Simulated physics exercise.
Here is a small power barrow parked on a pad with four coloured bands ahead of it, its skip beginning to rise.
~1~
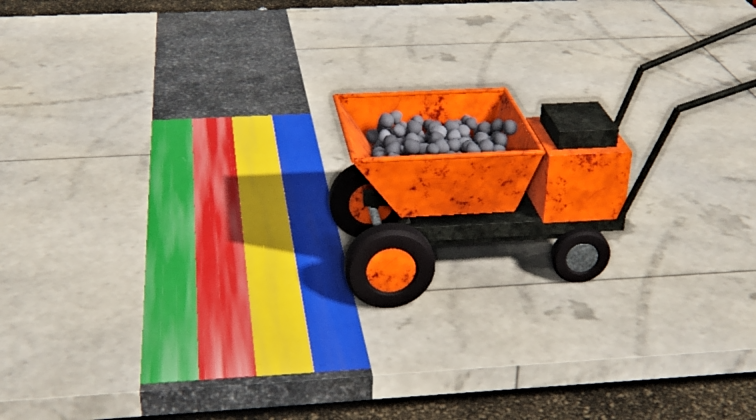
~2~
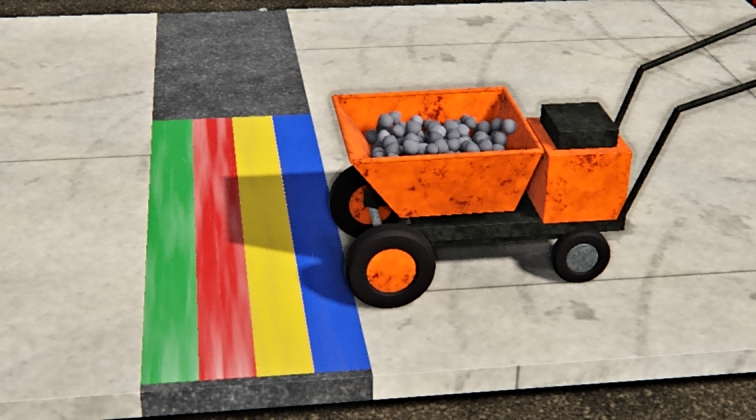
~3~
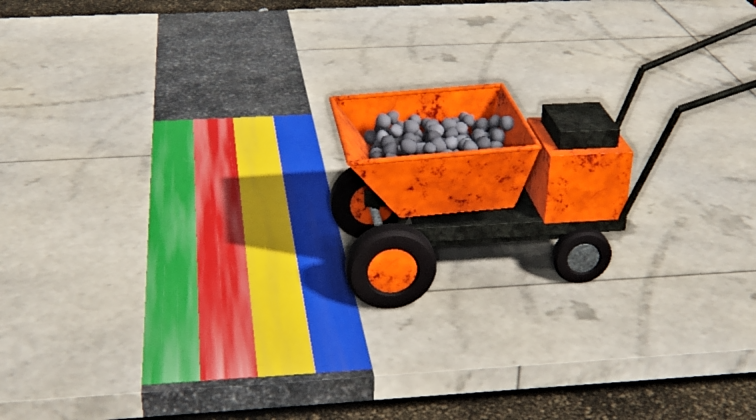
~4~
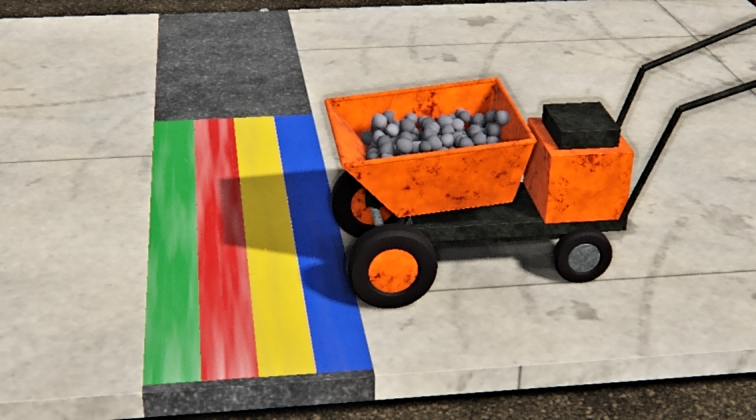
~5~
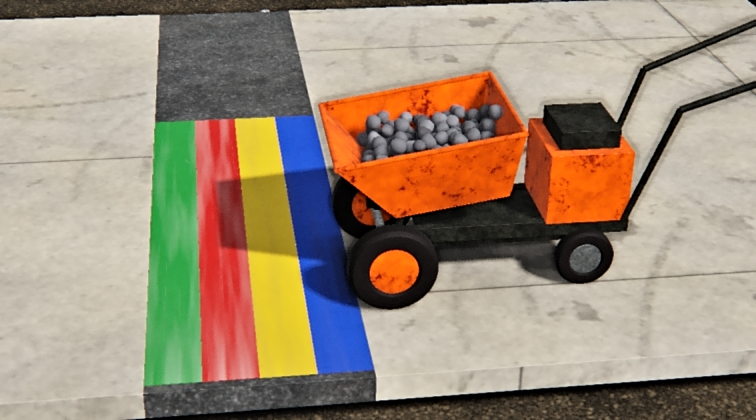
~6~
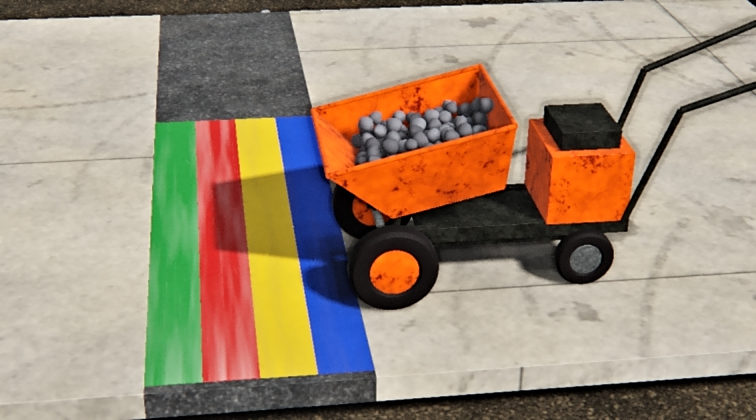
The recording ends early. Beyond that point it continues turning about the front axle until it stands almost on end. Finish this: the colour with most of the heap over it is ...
... Red.
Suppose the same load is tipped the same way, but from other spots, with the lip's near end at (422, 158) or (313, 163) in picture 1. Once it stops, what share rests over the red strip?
It works out to 20 per cent in the first case and 20 per cent in the second.
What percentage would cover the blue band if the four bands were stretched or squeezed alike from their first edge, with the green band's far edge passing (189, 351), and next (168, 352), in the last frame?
Roughly 0 per cent, then roughly 0 per cent.
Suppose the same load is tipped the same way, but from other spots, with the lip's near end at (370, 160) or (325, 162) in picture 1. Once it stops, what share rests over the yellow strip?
First try: Some 30 %; second try: 0 %.
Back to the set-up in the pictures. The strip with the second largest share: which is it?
In second place: Green.
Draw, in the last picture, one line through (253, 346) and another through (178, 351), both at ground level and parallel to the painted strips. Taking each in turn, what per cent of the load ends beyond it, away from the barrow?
70 % and 20 %.
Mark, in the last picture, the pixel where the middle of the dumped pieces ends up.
Near (210, 272), more or less.
Just after the last frame, skip tipped steeply; every one in the skip.
A moment on, skip tipped right over; almost all in the skip; just a few over the yellow strip; just a few over the red strip; just a few falling.
Further on, skip tipped right over; roughly a third in the skip; about a tenth over the yellow strip; roughly a third over the red strip; roughly a quarter over the green strip; about a tenth off the paint.
When it is over, skip tipped right over; about a tenth in the skip; not one over the blue strip; about a tenth over the yellow strip; roughly a third over the red strip; roughly a quarter over the green strip; about a tenth off the paint.
